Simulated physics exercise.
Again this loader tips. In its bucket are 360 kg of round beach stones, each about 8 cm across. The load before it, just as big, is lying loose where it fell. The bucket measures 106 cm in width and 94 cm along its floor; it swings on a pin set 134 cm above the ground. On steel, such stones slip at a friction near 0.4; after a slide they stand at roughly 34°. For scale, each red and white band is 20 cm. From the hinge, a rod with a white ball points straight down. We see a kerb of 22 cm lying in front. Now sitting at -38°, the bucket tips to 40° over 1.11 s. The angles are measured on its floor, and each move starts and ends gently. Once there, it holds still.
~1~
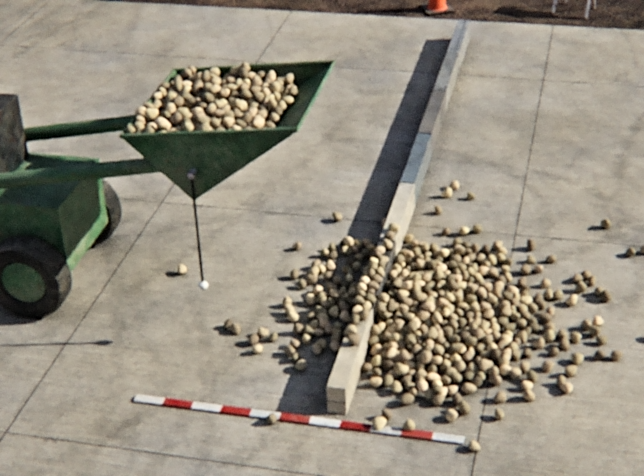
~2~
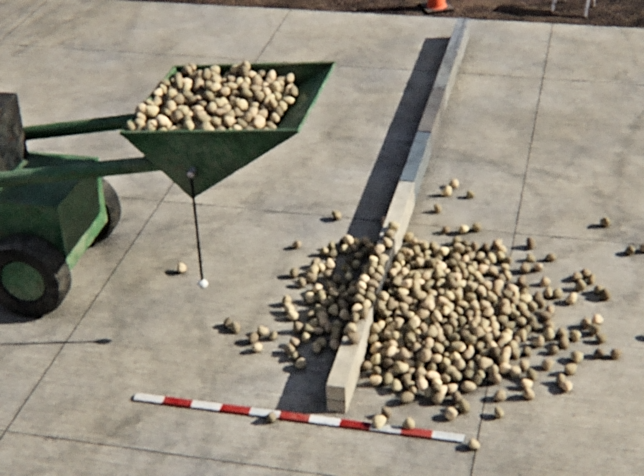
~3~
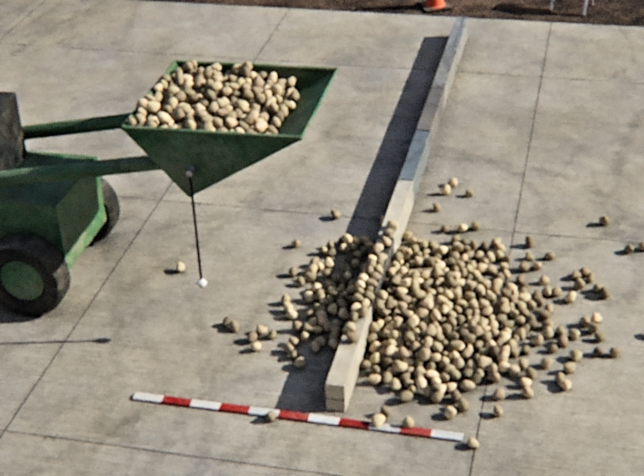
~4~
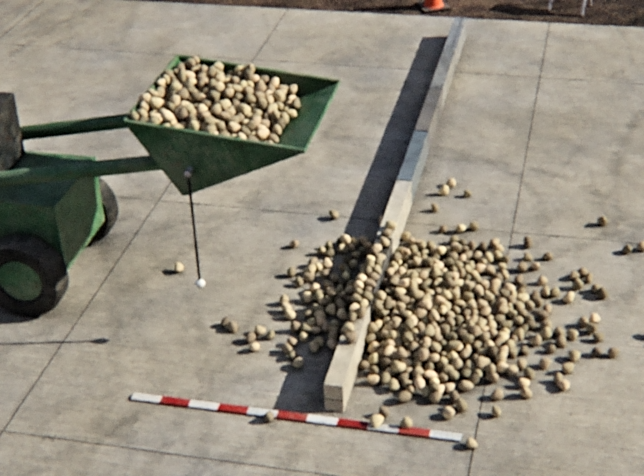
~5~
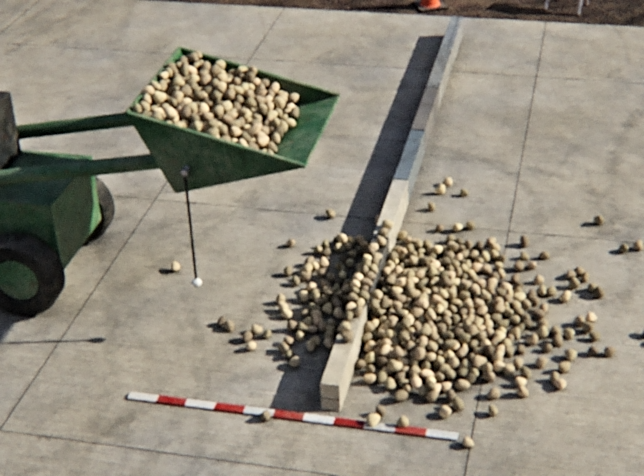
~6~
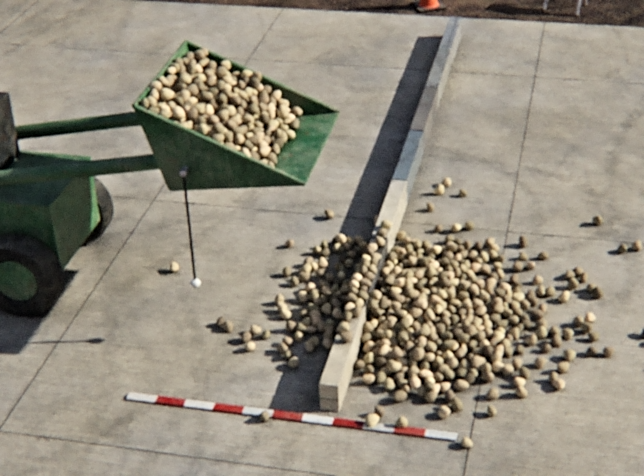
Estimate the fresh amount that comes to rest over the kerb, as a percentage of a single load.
About 23 per cent of a load.
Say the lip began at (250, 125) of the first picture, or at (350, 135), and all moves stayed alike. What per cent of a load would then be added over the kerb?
First place: Roughly 0 %; second place: Roughly 90 %.
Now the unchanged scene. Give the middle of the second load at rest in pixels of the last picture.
In the last view, about pixel (334, 292).
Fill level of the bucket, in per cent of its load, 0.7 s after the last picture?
I'd say about 55 per cent.
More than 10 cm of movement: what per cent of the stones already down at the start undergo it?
10 %.
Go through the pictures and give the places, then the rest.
In the first frame, the bucket is at -38°, its lip at (298, 130); the top of the load is at (231, 81). The earlier load is highest near (370, 276), 26 cm above ground level, 19 % on this side of the kerb, 81 % over the kerb.
The second frame shows lip at (299, 131), floor tilted -36°, highest stones at (215, 82).
In the third frame, the bucket is at -32°, its lip at (302, 138); the top of the load is at (210, 77).
The fourth frame shows lip at (305, 151), floor tilted -25°, highest stones at (179, 76).
In the fifth frame, the bucket is at -17°, its lip at (305, 166); the top of the load is at (180, 69).
In the sixth frame, the bucket is at -8°, its lip at (305, 184); the top of the load is at (187, 63).
Then, 0.4 s after the last picture the floor is at 28°; in per cent of one load, 100 in the bucket, 19 on this side of the kerb, 81 over the kerb; the foremost stones are past the picture's edge.
Then, 0.7 s after the last picture the floor is at 40°; in per cent of one load, 53 in the bucket, 67 on this side of the kerb, 81 over the kerb; the foremost stones are past the picture's edge.
Then, 1.1 s after the last picture the floor is at 40°; in per cent of one load, 8 in the bucket, 99 on this side of the kerb, 93 over the kerb; the foremost stones are past the picture's edge.
Then, 3.6 s after the last picture the floor is at 40°; in per cent of one load, 0 in the bucket, 96 on this side of the kerb, 105 over the kerb; the foremost stones are past the picture's edge. Net gain over the kerb, 23.
